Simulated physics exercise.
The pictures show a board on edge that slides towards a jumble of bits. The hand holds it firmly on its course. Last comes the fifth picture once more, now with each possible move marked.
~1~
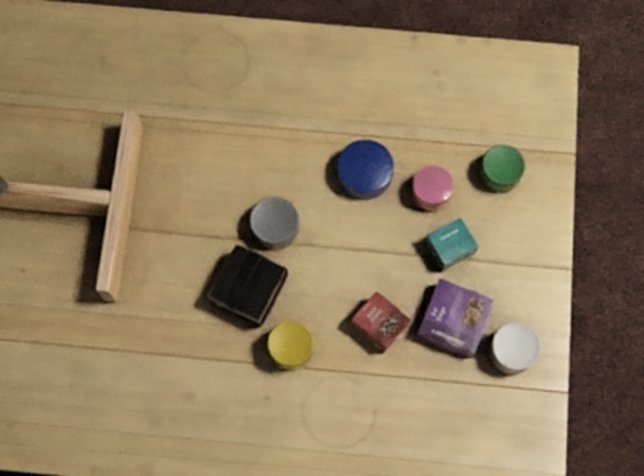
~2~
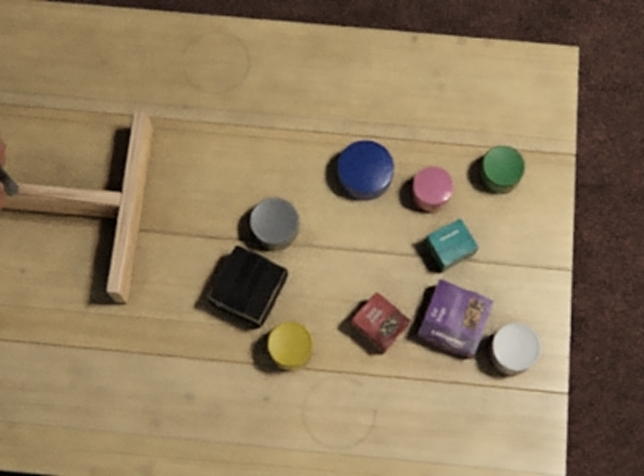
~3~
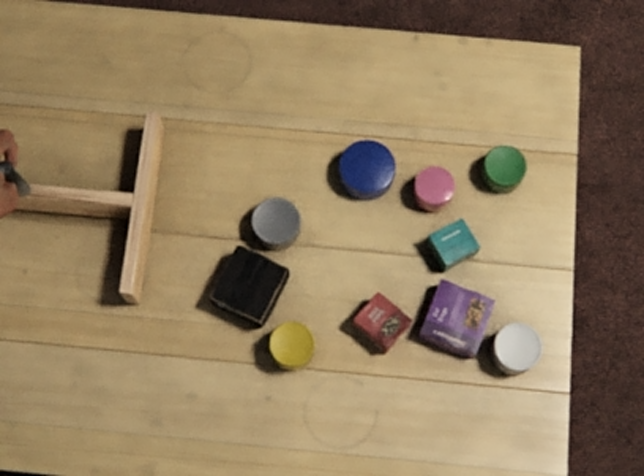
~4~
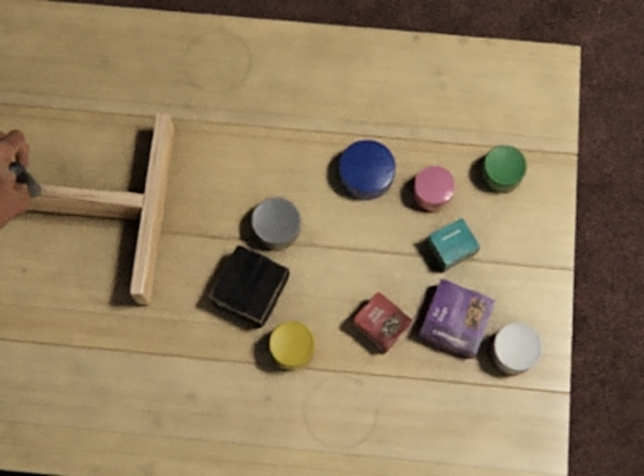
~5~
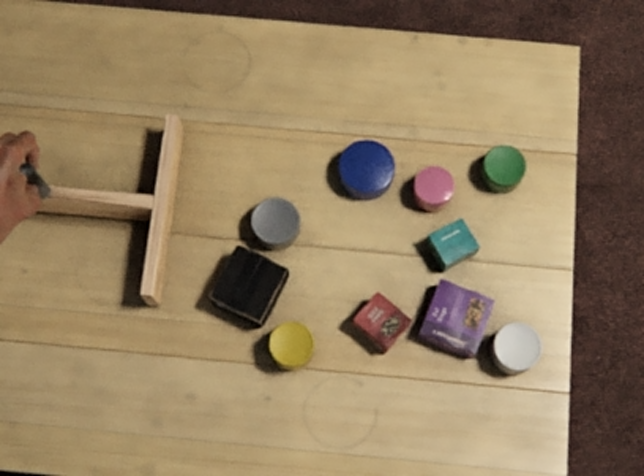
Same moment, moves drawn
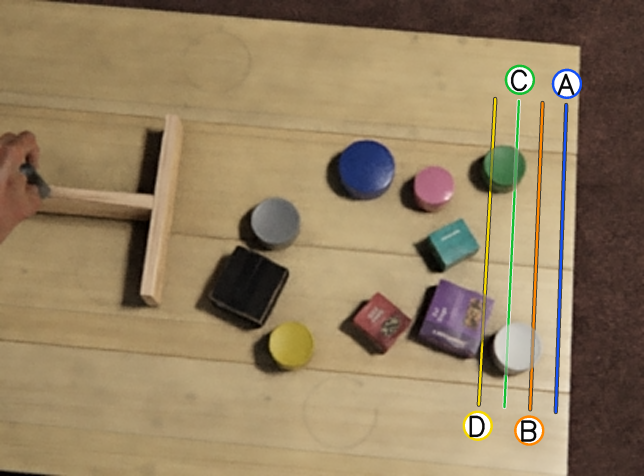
On a pale wooden tabletop, a hand comes into view at the left, gripping the handle of a T-shaped wooden tool and sliding its upright board a short way right, while the scattered jars, tins and packets stay still.
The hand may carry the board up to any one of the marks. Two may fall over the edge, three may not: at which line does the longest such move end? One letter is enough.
The farthest such stop is D.
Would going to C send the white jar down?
By then, yes.
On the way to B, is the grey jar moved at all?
Yes.
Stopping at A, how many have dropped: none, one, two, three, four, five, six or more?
By then, six or more.
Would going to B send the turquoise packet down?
Yes.
On the marked copy, A at (561, 252); B at (537, 250); C at (512, 248); D at (487, 245).
Following D. Soon after the start, board (276, 213); black box (306, 290); grey jar (308, 228).
Later, board (394, 224); white jar (584, 359); purple packet (528, 318).
In the end, board (488, 232); white jar over the edge; purple packet over the edge; two fallen.
As for the rest, A drops eight; B drops five; C drops five.
